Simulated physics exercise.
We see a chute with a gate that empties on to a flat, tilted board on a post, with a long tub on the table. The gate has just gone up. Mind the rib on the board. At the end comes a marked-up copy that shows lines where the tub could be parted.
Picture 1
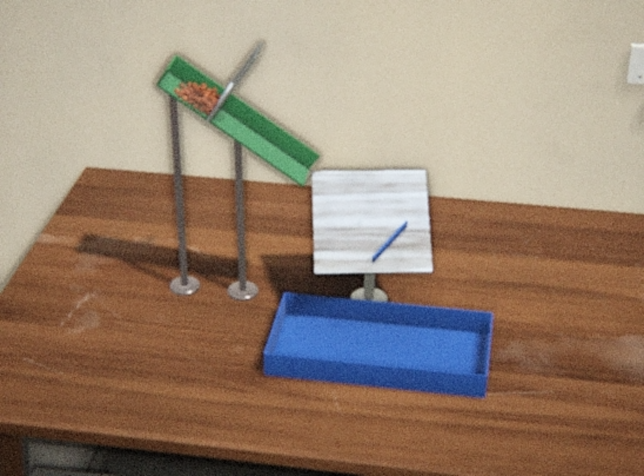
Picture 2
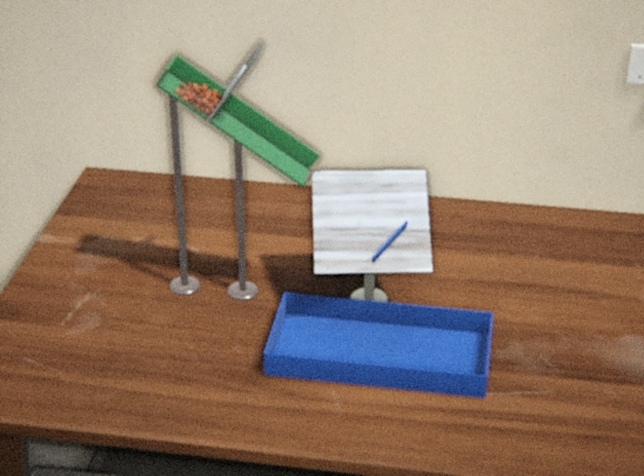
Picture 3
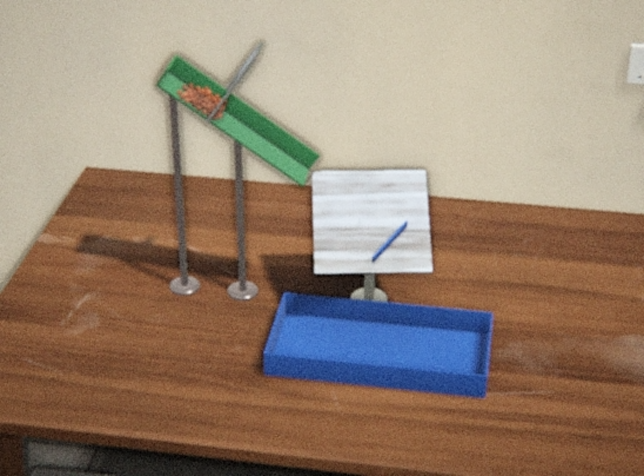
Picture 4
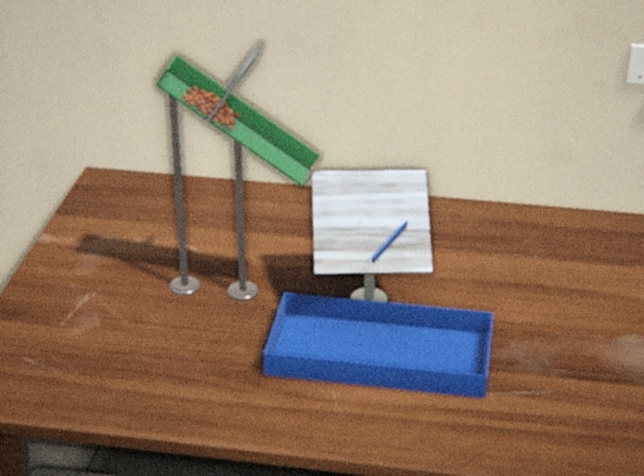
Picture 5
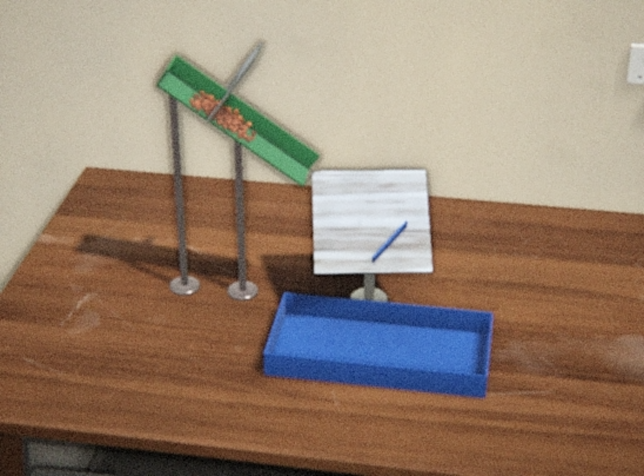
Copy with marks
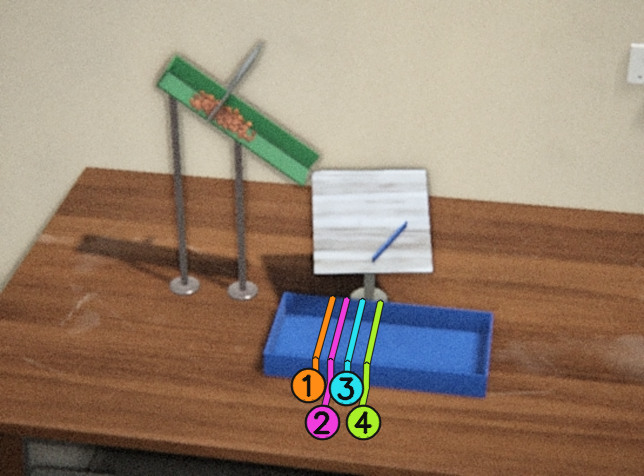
Orange-brown pellets sliding slowly down a sloping green chute past a raised gate, above a tilted board and empty blue tub.
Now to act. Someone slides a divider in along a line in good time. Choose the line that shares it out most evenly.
It is 3.
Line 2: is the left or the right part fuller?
Right.
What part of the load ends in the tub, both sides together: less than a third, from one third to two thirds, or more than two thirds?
It is more than two thirds.
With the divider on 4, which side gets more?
Left.
On the marked copy, line 1 crosses the front rim at (315, 358); line 2 crosses the front rim at (330, 360); line 3 crosses the front rim at (347, 362); line 4 crosses the front rim at (366, 364).
With 1, of what is caught, not one piece on the left of the divider, every piece on the right.
With 2, of what is caught, just a few on the left of the divider, almost all on the right.
With 3, of what is caught, roughly half on the left of the divider, roughly half on the right.
With 4, of what is caught, almost all on the left of the divider, about a tenth on the right.
